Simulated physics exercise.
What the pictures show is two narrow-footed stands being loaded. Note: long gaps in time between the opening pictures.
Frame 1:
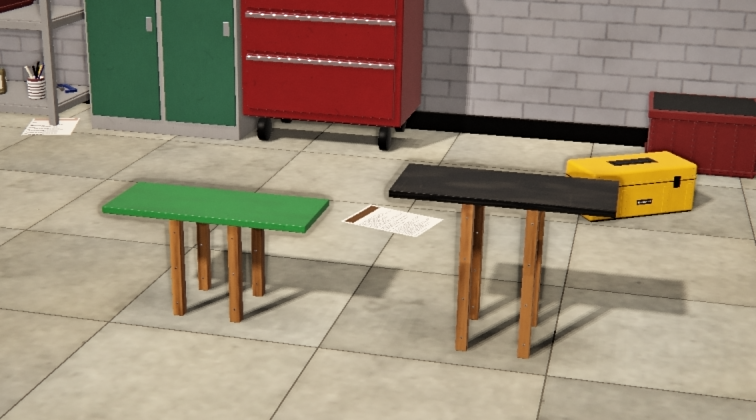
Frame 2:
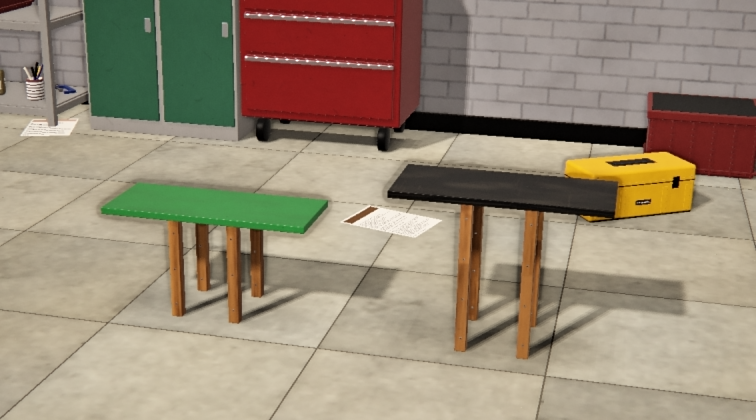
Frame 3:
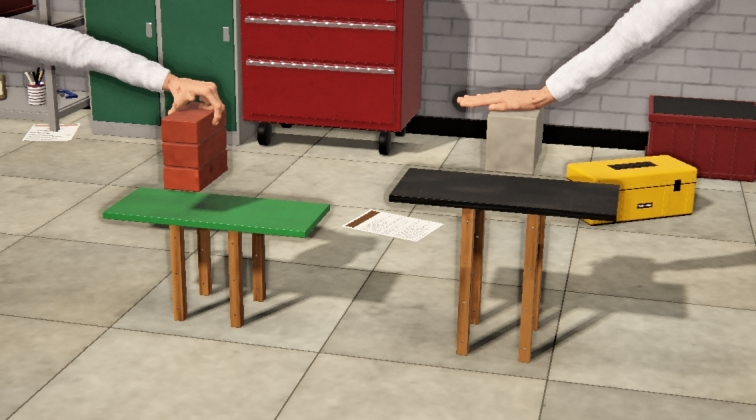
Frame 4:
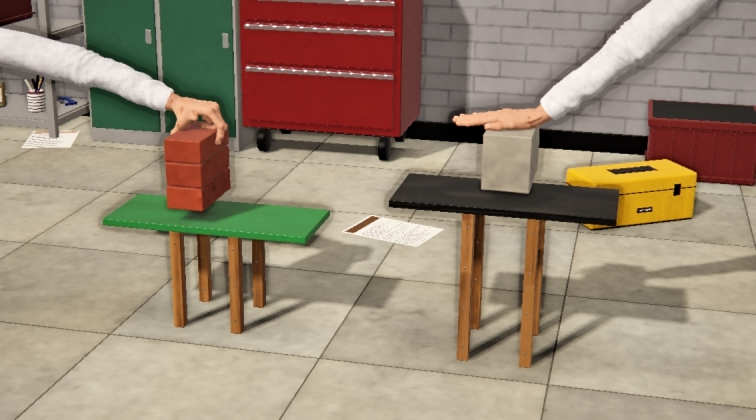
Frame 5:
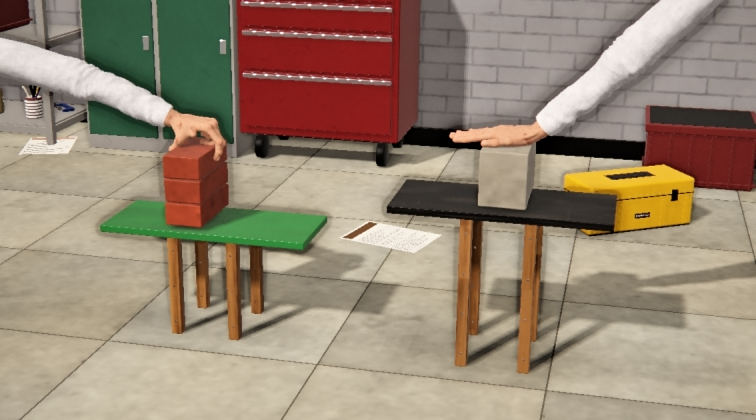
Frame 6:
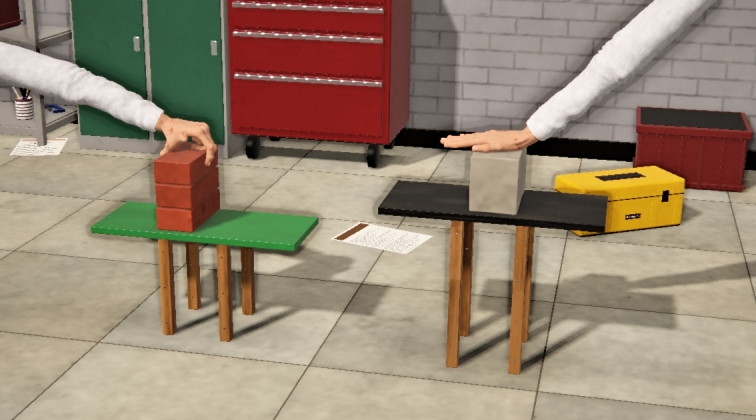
Two white-sleeved arms, one from each side, bring a stack of red bricks and a pale grey block down onto two small tables in a tiled workshop, seen from slightly above. The green table stands left and the taller black one right, before green lockers, a red tool cabinet and a yellow toolbox. The hands stay on the loads as the view shifts slightly.
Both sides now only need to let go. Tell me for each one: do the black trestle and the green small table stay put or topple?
For each: The black trestle stays put, the green small table stays put.
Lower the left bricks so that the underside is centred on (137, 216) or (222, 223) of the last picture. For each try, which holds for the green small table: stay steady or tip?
Tumbles, then remains upright.
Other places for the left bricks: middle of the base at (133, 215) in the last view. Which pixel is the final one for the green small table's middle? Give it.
(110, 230) or so.
Then, 0.26 s on from there, black trestle at rest near (495, 205); green small table at rest near (207, 225).
In the end, the black trestle holds firm, near (495, 205); the green small table holds firm, near (207, 225).
